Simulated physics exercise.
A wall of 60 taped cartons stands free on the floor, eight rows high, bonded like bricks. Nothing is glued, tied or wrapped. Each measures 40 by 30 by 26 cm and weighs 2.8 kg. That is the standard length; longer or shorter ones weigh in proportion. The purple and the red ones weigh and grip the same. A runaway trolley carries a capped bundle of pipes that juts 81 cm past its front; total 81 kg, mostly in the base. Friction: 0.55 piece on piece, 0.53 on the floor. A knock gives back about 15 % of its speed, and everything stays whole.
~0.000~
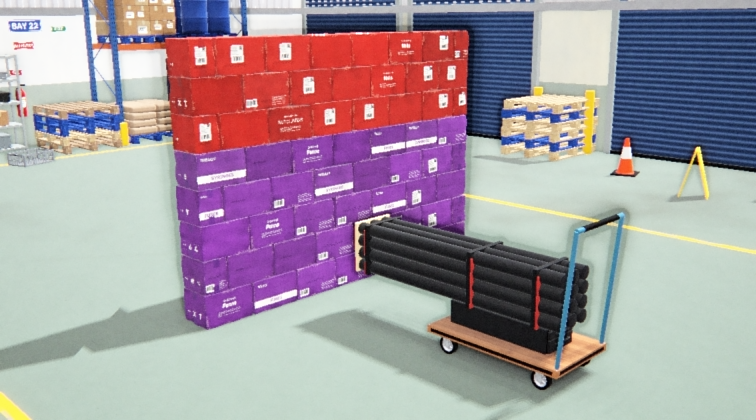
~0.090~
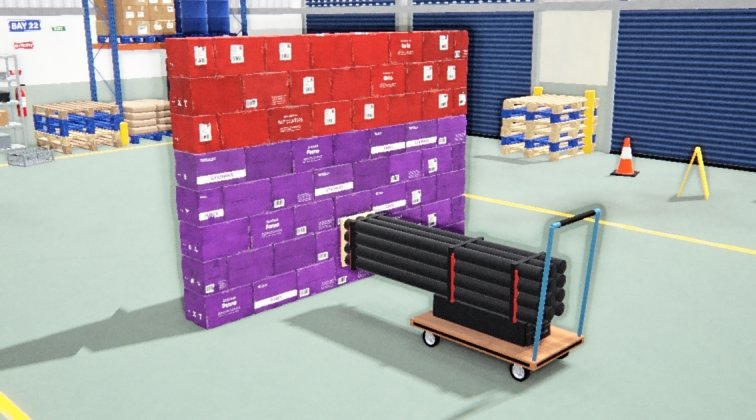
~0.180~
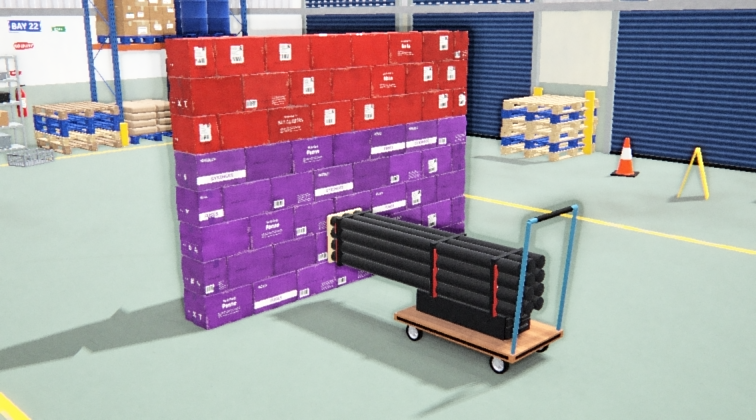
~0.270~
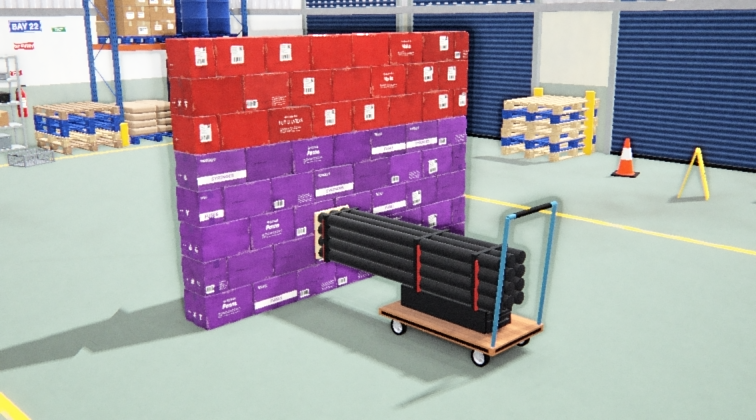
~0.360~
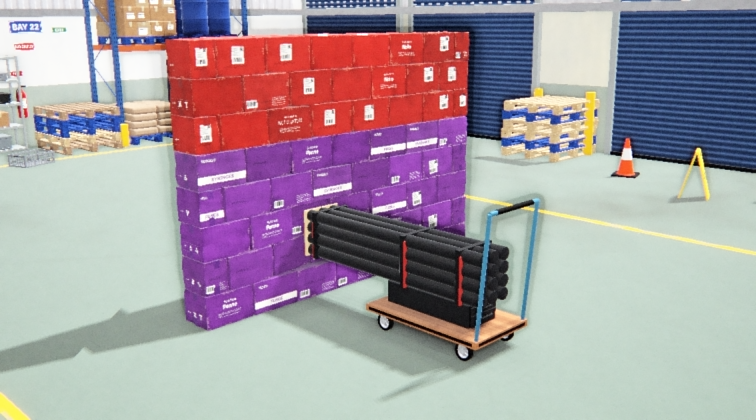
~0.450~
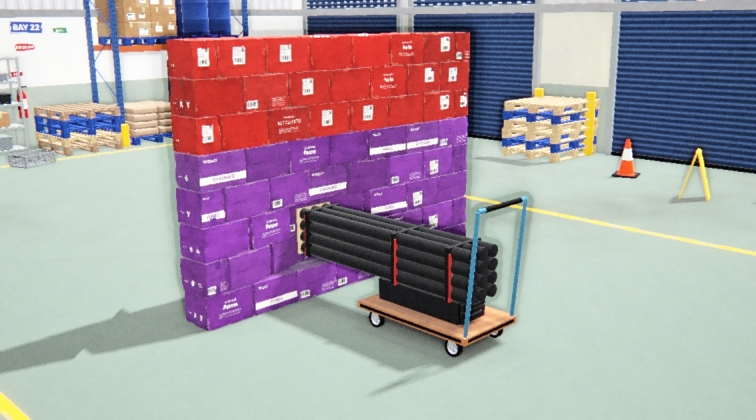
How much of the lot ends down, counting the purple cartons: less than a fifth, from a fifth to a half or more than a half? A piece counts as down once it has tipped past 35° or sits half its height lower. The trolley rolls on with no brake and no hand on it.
Less than a fifth of them.
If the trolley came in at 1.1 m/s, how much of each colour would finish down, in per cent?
Then purple 0, red 0 per cent.
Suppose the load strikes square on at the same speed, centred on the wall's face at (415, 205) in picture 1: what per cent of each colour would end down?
In that case purple 40, red 70 per cent.
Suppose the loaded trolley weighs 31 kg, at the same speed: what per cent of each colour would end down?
Then purple 0, red 0 per cent.
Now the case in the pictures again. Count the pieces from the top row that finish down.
The count is 0.
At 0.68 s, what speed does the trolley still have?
Near 0.2 m/s.
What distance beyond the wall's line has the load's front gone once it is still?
About 25 cm past it.
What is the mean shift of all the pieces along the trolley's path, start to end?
Roughly 5 cm.
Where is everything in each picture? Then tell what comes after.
In the first picture (places mark the middle of the side facing us), load (361, 239) 53 cm short of the wall; top purple carton (222, 169); top red carton (241, 56); nothing disturbed.
Load (346, 235) 38 cm short of the wall; top purple carton (222, 169), in the second picture.
Load (333, 232) 23 cm short of the wall; top purple carton (222, 169), in the third picture.
Load (320, 228) 7 cm short of the wall; top purple carton (222, 170), in the fourth picture.
Load (309, 225) 59 mm into the wall's line; top purple carton (222, 170); 5 disturbed, none down, in the fifth picture.
Load (302, 224) 15 cm into the wall's line; top purple carton (224, 171); top red carton (242, 58); 17 disturbed, none down, in the sixth picture.
After 0.52 s, load 21 cm past the wall's line, still rolling; none of the 37 purple cartons down (0 of 60 in all colours); top purple carton unmoved.
After 0.68 s, load 26 cm past the wall's line, still rolling; none of the 37 purple cartons down (0 of 60 in all colours); top purple carton unmoved; top red carton shifted 58 mm.
After 1.38 s, load 27 cm past the wall's line, stopped; none of the 37 purple cartons down (0 of 60 in all colours); top purple carton shifted 49 mm; top red carton shifted 12 cm.
After 1.90 s, load 25 cm past the wall's line, still rolling; none of the 37 purple cartons down (0 of 60 in all colours); top purple carton unmoved.
At rest (2.6 s), load 25 cm past the wall's line, stopped; none of the 37 purple cartons down (0 of 60 in all colours); top purple carton unmoved; top red carton shifted 34 mm. That is 0 per cent. As the last picture would show them, middles, top purple carton near (210, 168), top red carton near (225, 57).
